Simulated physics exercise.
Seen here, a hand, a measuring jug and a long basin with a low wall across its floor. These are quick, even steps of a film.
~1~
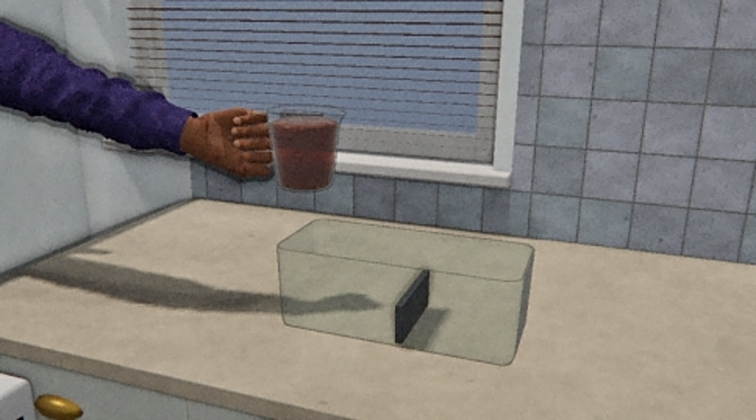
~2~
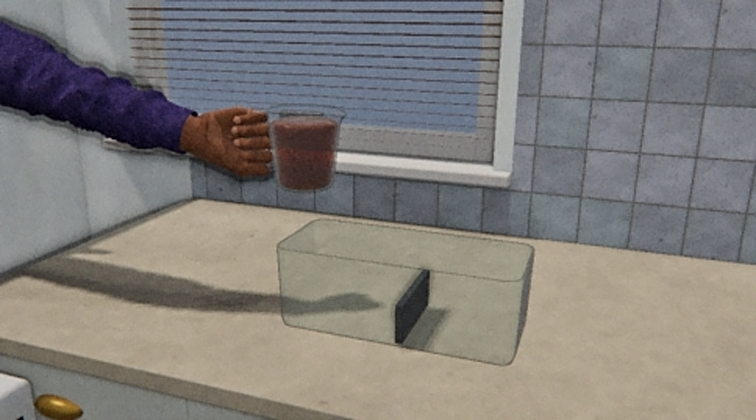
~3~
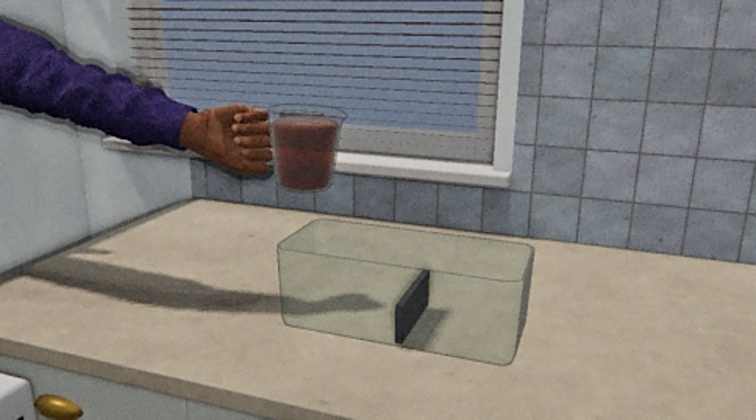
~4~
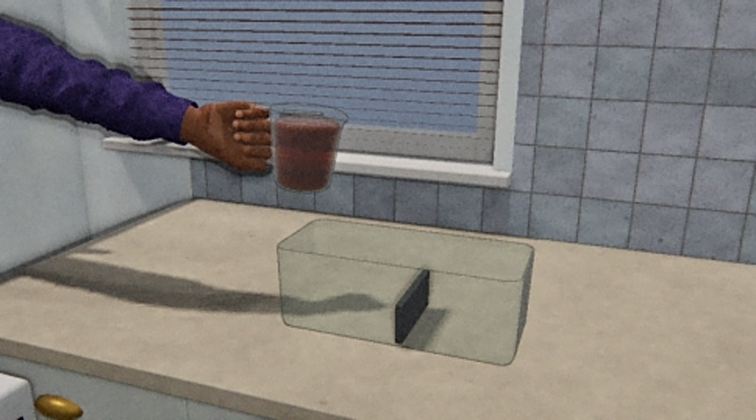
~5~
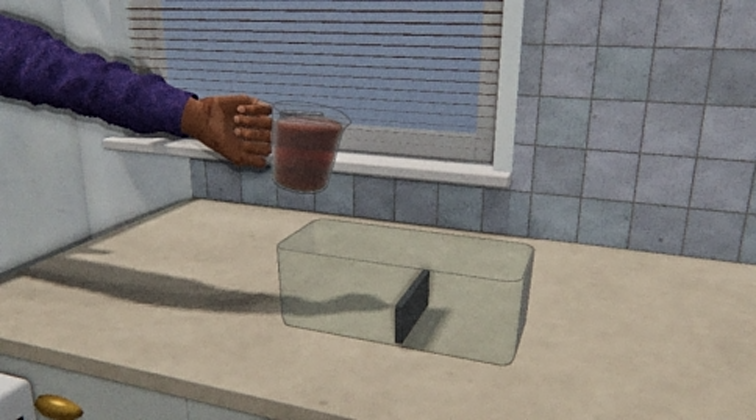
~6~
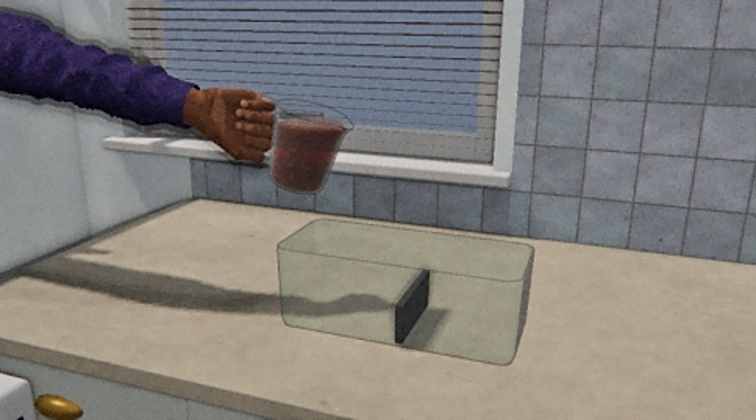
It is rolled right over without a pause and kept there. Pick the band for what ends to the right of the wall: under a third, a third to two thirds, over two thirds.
In the end under a third is right of the wall.
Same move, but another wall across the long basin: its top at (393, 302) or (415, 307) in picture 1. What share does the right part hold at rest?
The first gives 40 %, the second 15 %.
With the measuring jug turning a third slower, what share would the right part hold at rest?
Close to 5 per cent.
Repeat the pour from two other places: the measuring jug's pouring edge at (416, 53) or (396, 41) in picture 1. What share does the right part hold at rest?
About 95 and 90 per cent.
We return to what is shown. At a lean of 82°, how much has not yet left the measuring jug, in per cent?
Some 65 per cent.
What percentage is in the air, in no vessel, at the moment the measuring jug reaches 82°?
About 25 per cent.
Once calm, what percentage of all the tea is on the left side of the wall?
About 90 per cent.
A moment on, the measuring jug is tipped on its side and 66 per cent is still to pour, 10 is left of the wall and 0 right of it.
Next, the measuring jug is tipped right over and 9 per cent is still to pour, 76 is left of the wall and 0 right of it.
Then the measuring jug is tipped right over and 0 per cent is still to pour, 92 is left of the wall and 3 right of it.
Later the measuring jug is tipped right over and 0 per cent is still to pour, 92 is left of the wall and 3 right of it.
At rest 92 per cent lies left of the wall, 3 right of it and 5 outside.
